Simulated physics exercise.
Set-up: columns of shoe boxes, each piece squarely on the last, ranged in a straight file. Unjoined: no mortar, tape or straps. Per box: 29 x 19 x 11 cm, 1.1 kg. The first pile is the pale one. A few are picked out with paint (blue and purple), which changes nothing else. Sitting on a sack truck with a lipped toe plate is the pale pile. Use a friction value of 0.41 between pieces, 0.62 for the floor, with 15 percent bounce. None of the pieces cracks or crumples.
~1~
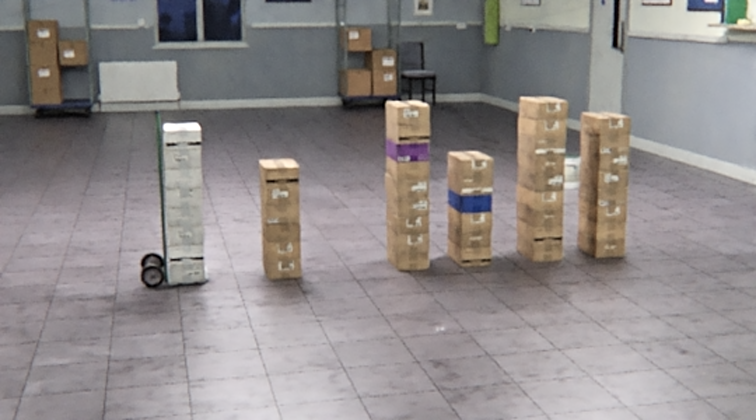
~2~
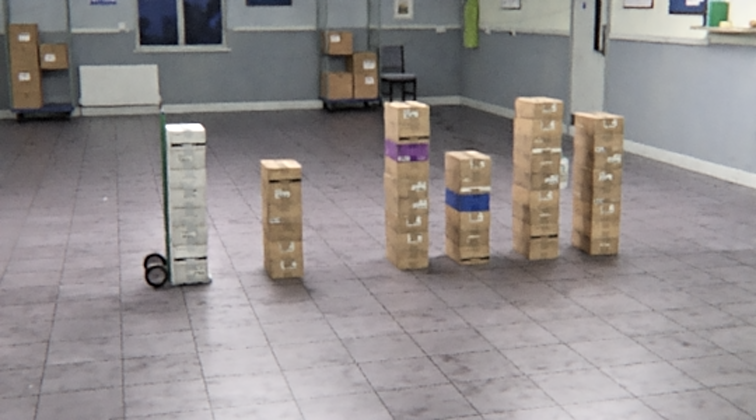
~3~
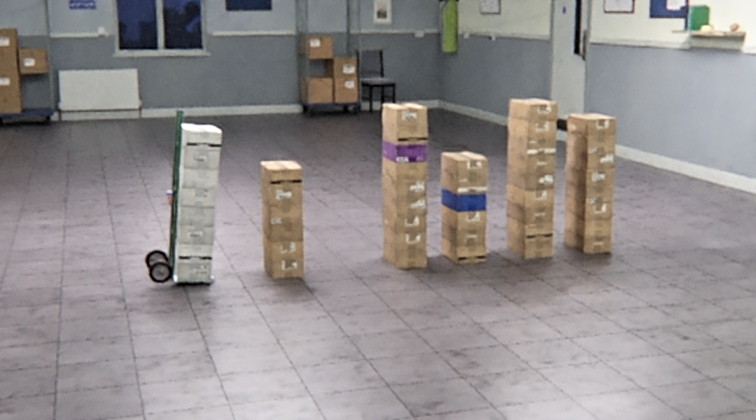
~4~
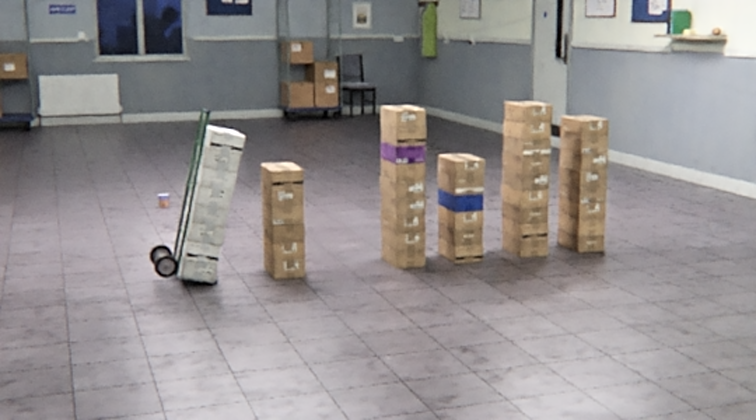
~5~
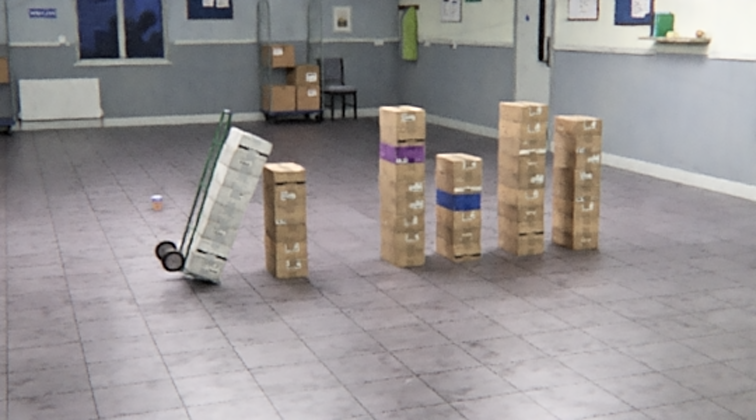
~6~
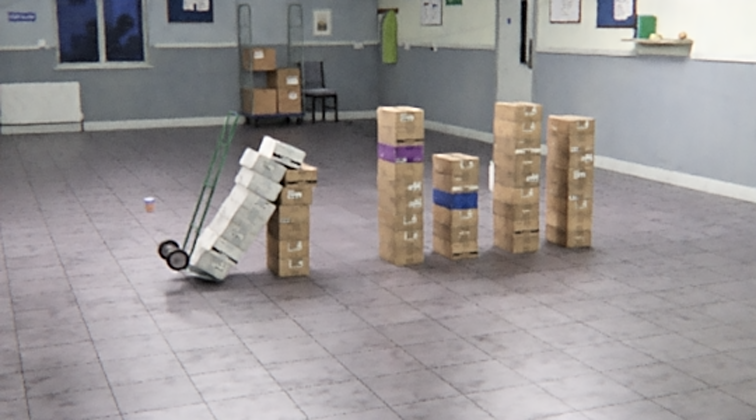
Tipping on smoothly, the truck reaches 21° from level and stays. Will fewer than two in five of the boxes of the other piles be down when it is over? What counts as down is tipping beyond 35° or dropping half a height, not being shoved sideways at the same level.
Yes.
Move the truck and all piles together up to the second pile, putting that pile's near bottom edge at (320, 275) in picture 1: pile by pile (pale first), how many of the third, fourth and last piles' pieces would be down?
After that shift, the third pile would have 9 down, the fourth 5 and the last 8.
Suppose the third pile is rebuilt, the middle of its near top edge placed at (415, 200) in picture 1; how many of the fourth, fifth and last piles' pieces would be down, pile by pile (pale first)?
Fourth 0, fifth 0, last 0.
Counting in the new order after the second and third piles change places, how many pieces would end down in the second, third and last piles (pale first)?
Count of fallen pieces - second: 9; third: 4; last: 0.
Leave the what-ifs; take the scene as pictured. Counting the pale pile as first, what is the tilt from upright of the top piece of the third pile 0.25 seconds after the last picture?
It leans around 0°.
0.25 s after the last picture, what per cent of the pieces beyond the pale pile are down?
0 percent by then.
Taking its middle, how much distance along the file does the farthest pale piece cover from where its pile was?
Something like 90 cm along the file.
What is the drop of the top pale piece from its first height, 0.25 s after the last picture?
Roughly 10 cm lower.
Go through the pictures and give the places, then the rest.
In the first picture (each place is the centre of the face we see best; the camera moves round a little), truck frame (159, 148) 0° forward; purple box (413, 153); blue box (477, 204); the others all in place.
The second picture shows truck frame (164, 148) 0° forward; purple box (413, 153).
The third picture shows truck frame (180, 147) 6° forward, top of the pale pile leaning 6°; blue box (472, 203); the others all in place.
The fourth picture shows truck frame (202, 145) 13° forward, top of the pale pile leaning 13°; purple box (410, 155); the others all in place.
The fifth picture shows truck frame (221, 146) 20° forward, top of the pale pile leaning 23°; purple box (410, 155); the others all in place.
The sixth picture shows truck frame (228, 146) 21° forward, top of the pale pile leaning 23°; purple box (409, 154); blue box (465, 201); 4 have shifted.
Then, 0.25 s later than the last frame, 8 of the pale pile down; none of the 38 other boxes down, 6 disturbed.
Then, 0.53 s later than the last frame, 8 of the pale pile down; 6 of the 38 other boxes down.
When it is over, 8 of the pale pile down; 6 of the 38 other boxes down; purple box moved 18 mm; blue box unmoved. That is 16 per cent. In pixels of the last frame, middles, purple box near (403, 151), blue box near (455, 198).
